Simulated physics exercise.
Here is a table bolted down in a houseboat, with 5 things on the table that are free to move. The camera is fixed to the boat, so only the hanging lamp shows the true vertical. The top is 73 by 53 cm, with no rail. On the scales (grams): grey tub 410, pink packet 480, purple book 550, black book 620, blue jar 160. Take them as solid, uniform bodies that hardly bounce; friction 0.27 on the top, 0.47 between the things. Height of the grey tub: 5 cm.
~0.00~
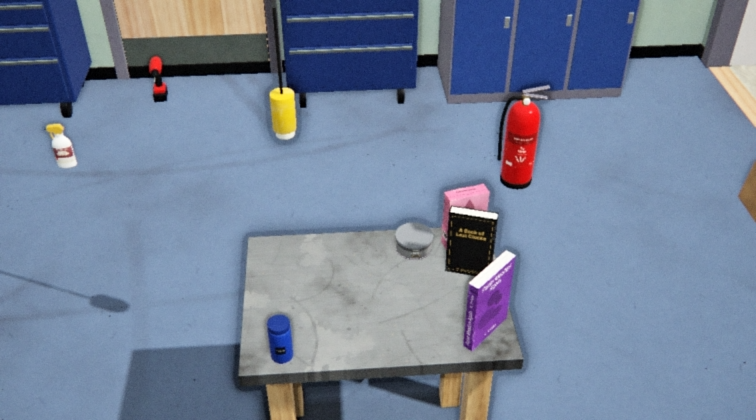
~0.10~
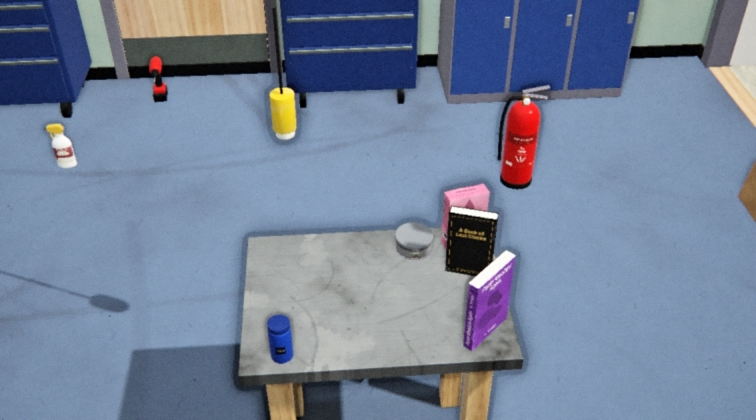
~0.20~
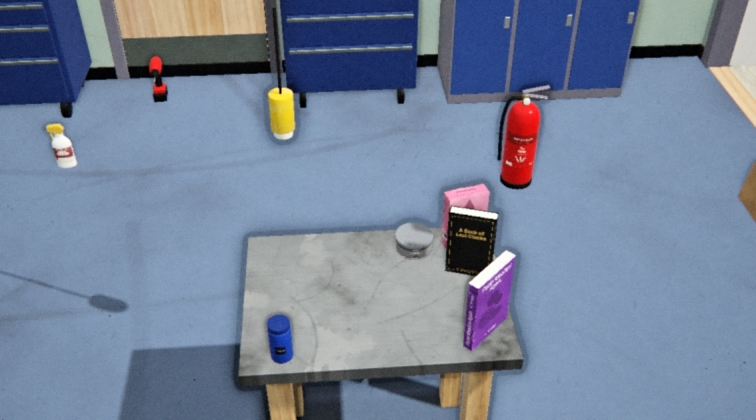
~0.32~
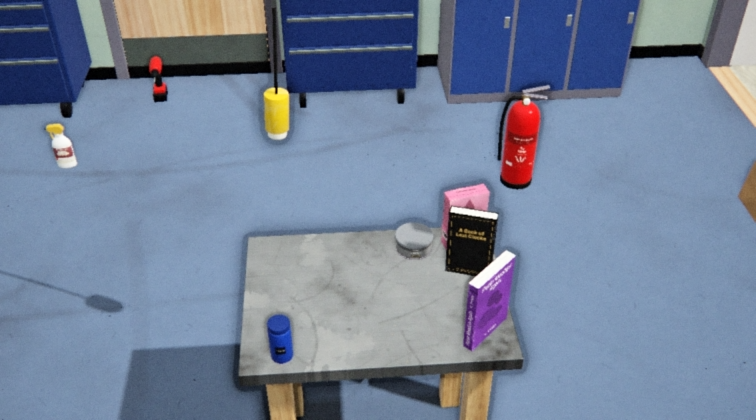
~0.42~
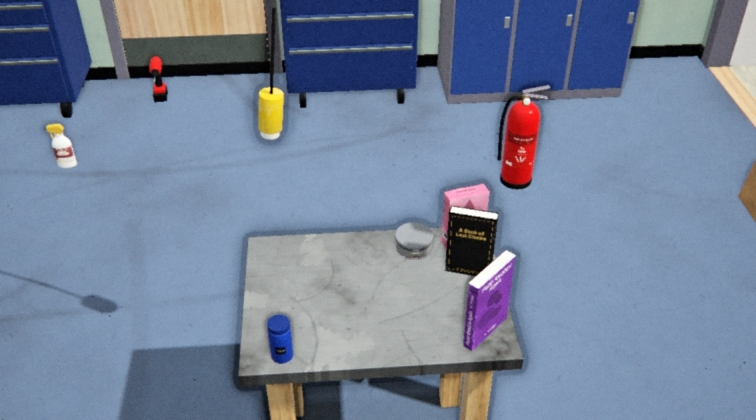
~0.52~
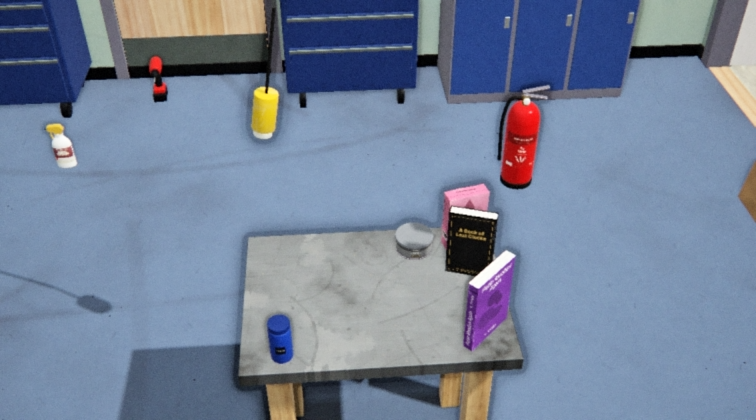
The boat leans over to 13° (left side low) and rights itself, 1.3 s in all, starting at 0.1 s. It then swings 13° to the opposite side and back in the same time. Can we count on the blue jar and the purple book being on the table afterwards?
The blue jar is still on the table, the purple book is still on the table.
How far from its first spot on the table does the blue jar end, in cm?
About 0 cm.
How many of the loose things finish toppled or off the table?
That comes to 1.
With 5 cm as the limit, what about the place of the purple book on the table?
The purple book leaves its spot.
After 1.02 s, boat heeled 8°, left side down; purple book tipped 19° from how it sat near (477, 295).
After 1.12 s, boat heeled 5°, left side down; purple book tipped 41° from how it sat near (464, 292).
After 1.22 s, boat heeled 2°, left side down; purple book on its side near (445, 302).
After 1.42 s, boat level; purple book on its side near (440, 302).
At rest (3.2 s), tipped over on the table, purple book; the other 4 in place, give or take 5 cm. In the last view, blue jar near (280, 339), purple book near (440, 302).
